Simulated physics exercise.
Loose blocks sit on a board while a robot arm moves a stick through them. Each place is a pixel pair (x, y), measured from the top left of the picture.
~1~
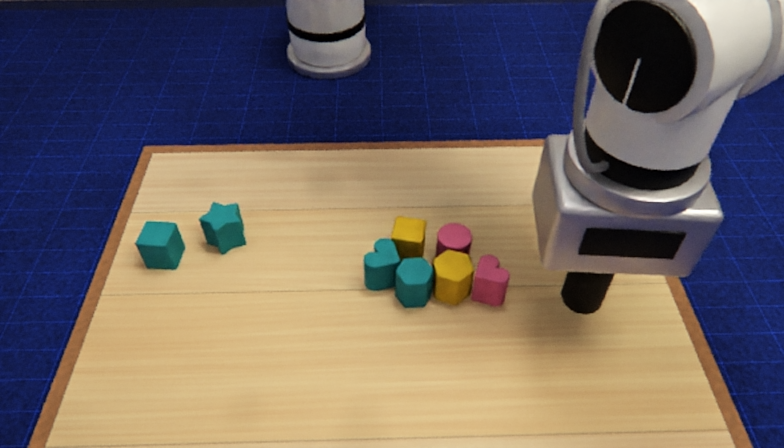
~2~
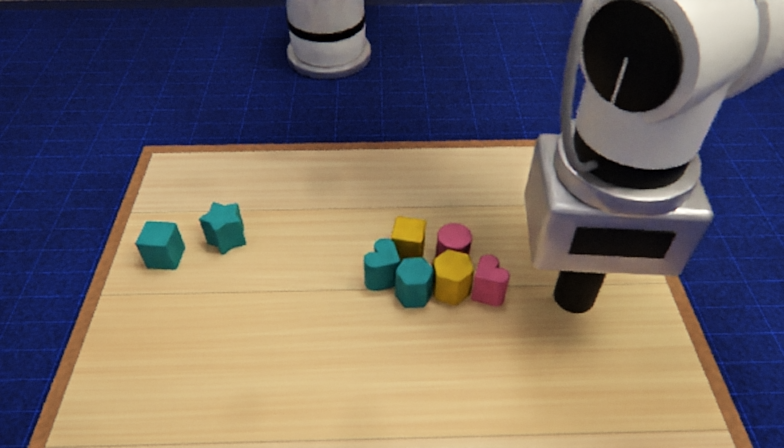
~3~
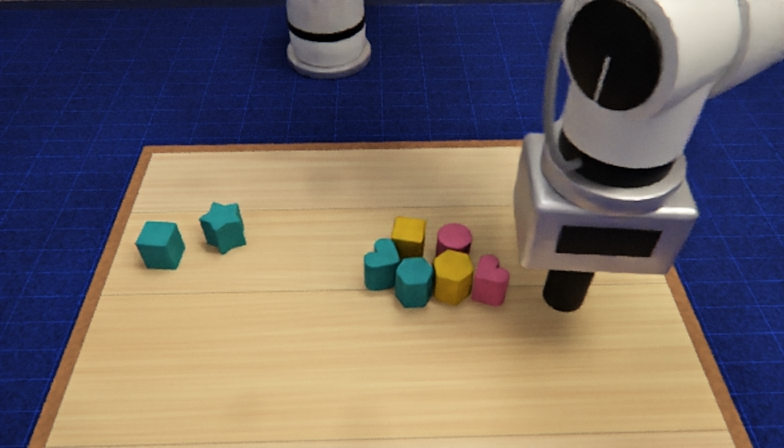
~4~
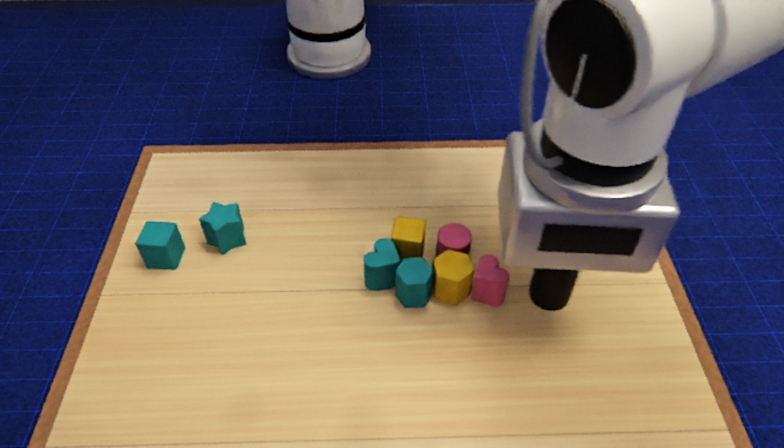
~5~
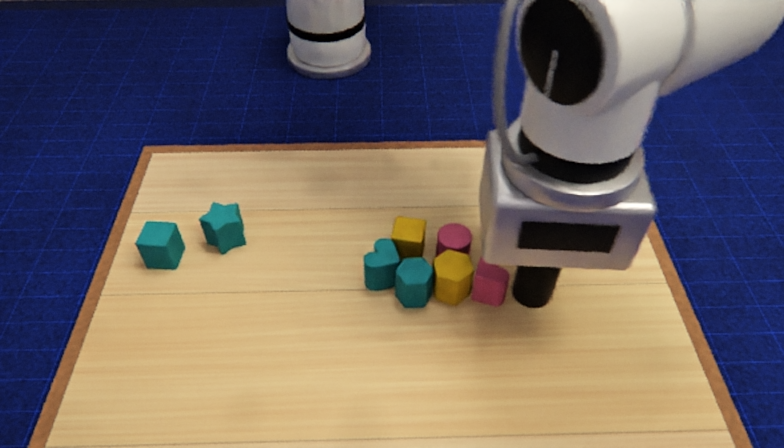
A pale wooden board with a brown edge lies on a blue surface, seen from above at an angle by a still camera. Two turquoise blocks, a cube and a star, sit at left, and a cluster of turquoise, yellow and pink blocks sits near the middle. At right, a white and silver robot arm slides its black stick a short way left, close beside the pink heart, while the blocks stay still.
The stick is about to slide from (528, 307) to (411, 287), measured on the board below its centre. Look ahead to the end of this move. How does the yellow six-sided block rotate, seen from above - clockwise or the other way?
The sense of turning is anti-clockwise.
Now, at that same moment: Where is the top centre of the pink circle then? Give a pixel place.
Its top centre lands on (453, 219).
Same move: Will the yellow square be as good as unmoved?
Short answer: No.
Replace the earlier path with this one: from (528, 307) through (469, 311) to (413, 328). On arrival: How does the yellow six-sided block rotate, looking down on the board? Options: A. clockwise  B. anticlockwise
Option B.
The first path, step by step. One third of the way, stick at (490, 285); turquoise heart block at (376, 253), turned 15° clockwise; turquoise six-sided block at (405, 272); yellow six-sided block at (433, 252), turned 50° anticlockwise; pink circle at (452, 229); pink heart block at (468, 254), turned 60° clockwise.
Two thirds of the way, stick at (451, 278); turquoise heart block at (374, 253), turned 25° clockwise; yellow square at (392, 221), turned 45° clockwise; turquoise six-sided block at (402, 273), turned 20° anticlockwise; yellow six-sided block at (414, 243), turned 90° anticlockwise; pink circle at (452, 219); pink heart block at (451, 245), turned 120° clockwise.
At the end, stick at (412, 273); turquoise heart block at (360, 255), turned 70° clockwise; yellow square at (383, 213), turned 55° clockwise; turquoise six-sided block at (379, 277), turned 50° anticlockwise; yellow six-sided block at (401, 235), turned 90° anticlockwise; pink circle at (453, 219); pink heart block at (450, 245), turned 135° clockwise.
